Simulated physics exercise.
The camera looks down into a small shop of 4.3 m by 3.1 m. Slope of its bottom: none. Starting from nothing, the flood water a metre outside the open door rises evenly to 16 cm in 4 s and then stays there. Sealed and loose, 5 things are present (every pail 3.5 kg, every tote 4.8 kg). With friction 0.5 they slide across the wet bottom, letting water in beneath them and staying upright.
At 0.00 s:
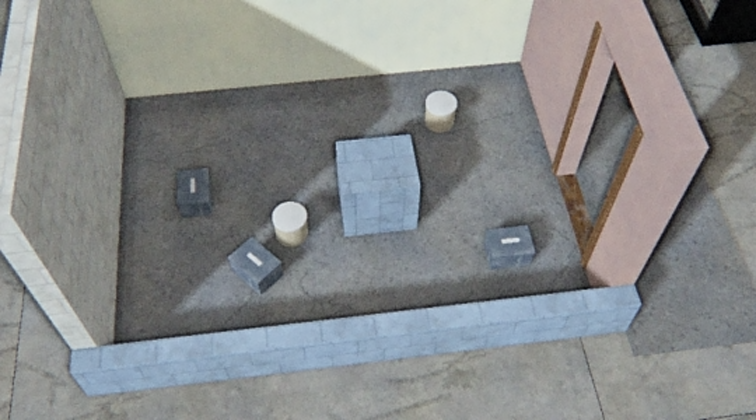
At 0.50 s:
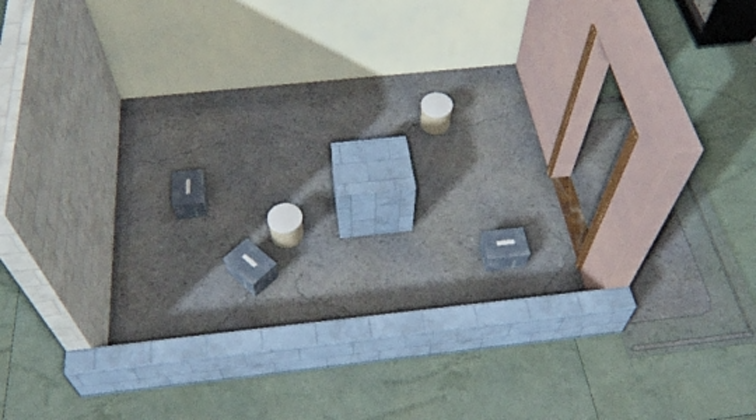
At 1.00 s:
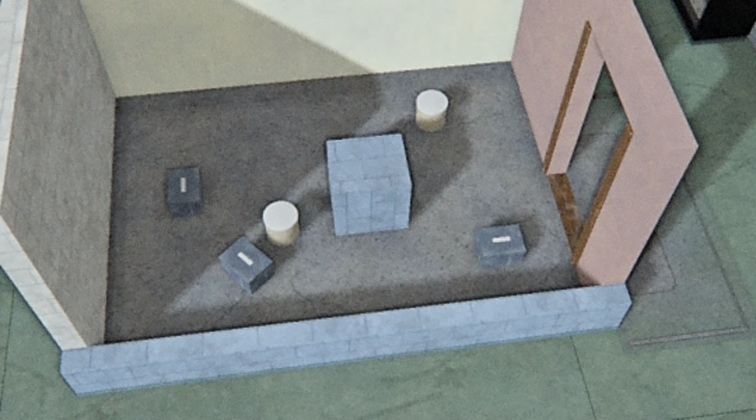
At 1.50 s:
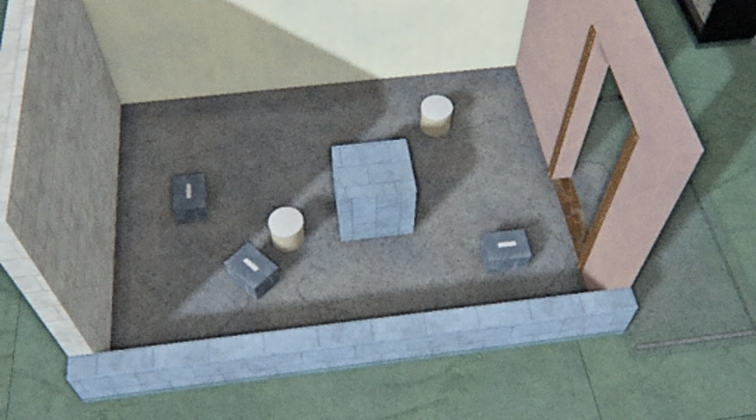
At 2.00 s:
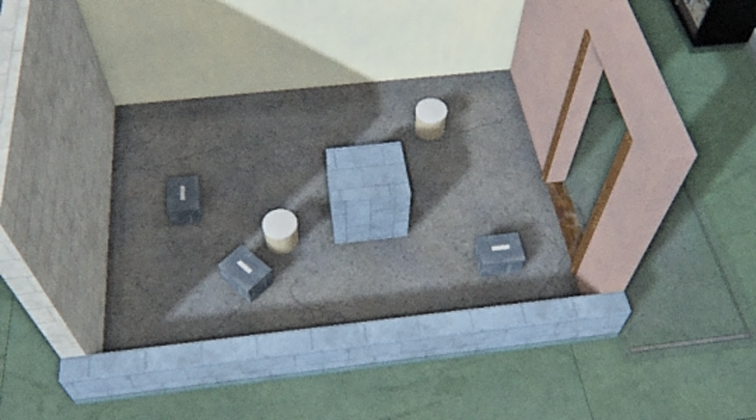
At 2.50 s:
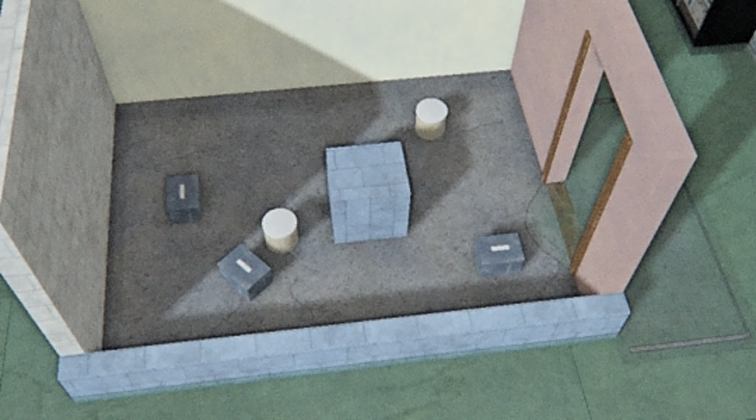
A small open-topped room held a blue block, two pale pails and three dark totes, all staying put while the grey ground outside turned green, and then a little water showed inside the doorway.
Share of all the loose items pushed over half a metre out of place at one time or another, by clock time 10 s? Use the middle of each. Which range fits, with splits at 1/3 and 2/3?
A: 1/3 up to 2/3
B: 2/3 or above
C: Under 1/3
A.
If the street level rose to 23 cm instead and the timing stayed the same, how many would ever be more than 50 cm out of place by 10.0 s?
It would come to 4 of them.
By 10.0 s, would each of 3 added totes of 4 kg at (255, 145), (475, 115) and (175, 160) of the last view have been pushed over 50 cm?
First stays within it, second stays within it, third stays within it.
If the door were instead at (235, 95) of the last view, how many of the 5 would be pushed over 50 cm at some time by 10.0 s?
The answer then is 3.
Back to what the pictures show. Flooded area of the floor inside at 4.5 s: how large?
4.0 m2.
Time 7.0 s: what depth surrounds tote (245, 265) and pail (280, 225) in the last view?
3 and 2 cm.
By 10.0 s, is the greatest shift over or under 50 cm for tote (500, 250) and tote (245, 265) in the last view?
Well, the first goes farther, the second farther.
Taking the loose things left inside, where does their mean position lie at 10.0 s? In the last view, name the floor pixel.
It works out to somewhere near (237, 202) on the floor.
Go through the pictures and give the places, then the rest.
In the first picture, a pail at (441, 103) rests on the ground; a tote at (193, 186) rests on the ground; water covers 0.0 m2; 0 of 5 have shifted.
In the second picture, a pail at (437, 105) rests on the ground; a tote at (188, 187) rests on the ground; water covers 0.0 m2; 0 of 5 have shifted.
In the third picture, a pail at (432, 102) rests on the ground; a tote at (183, 185), on the bottom; 0.0 m2 under water; 0 of 5 have shifted.
In the fourth picture, a pail at (437, 107), on the bottom; a tote at (189, 192), on the bottom; water covers 0.0 m2; 0 of 5 have shifted.
In the fifth picture, a pail at (432, 110), on the bottom; a tote at (183, 193) rests on the ground; 0.0 m2 under water; 0 of 5 have shifted.
In the sixth picture, a pail at (432, 110), on the bottom; a tote at (182, 192) rests on the ground; 0.2 m2 under water; 0 of 5 have shifted.
After 3.5 s 0 of 5 are over 50 cm from their spots; 0 afloat.
After 4.5 s 1 of 5 are over 50 cm from their spots; 0 afloat.
After 7.0 s 1 of 5 are over 50 cm from their spots; 1 afloat.
After 10.0 s 2 of 5 are over 50 cm from their spots, and 2 have been at some point; 2 afloat.
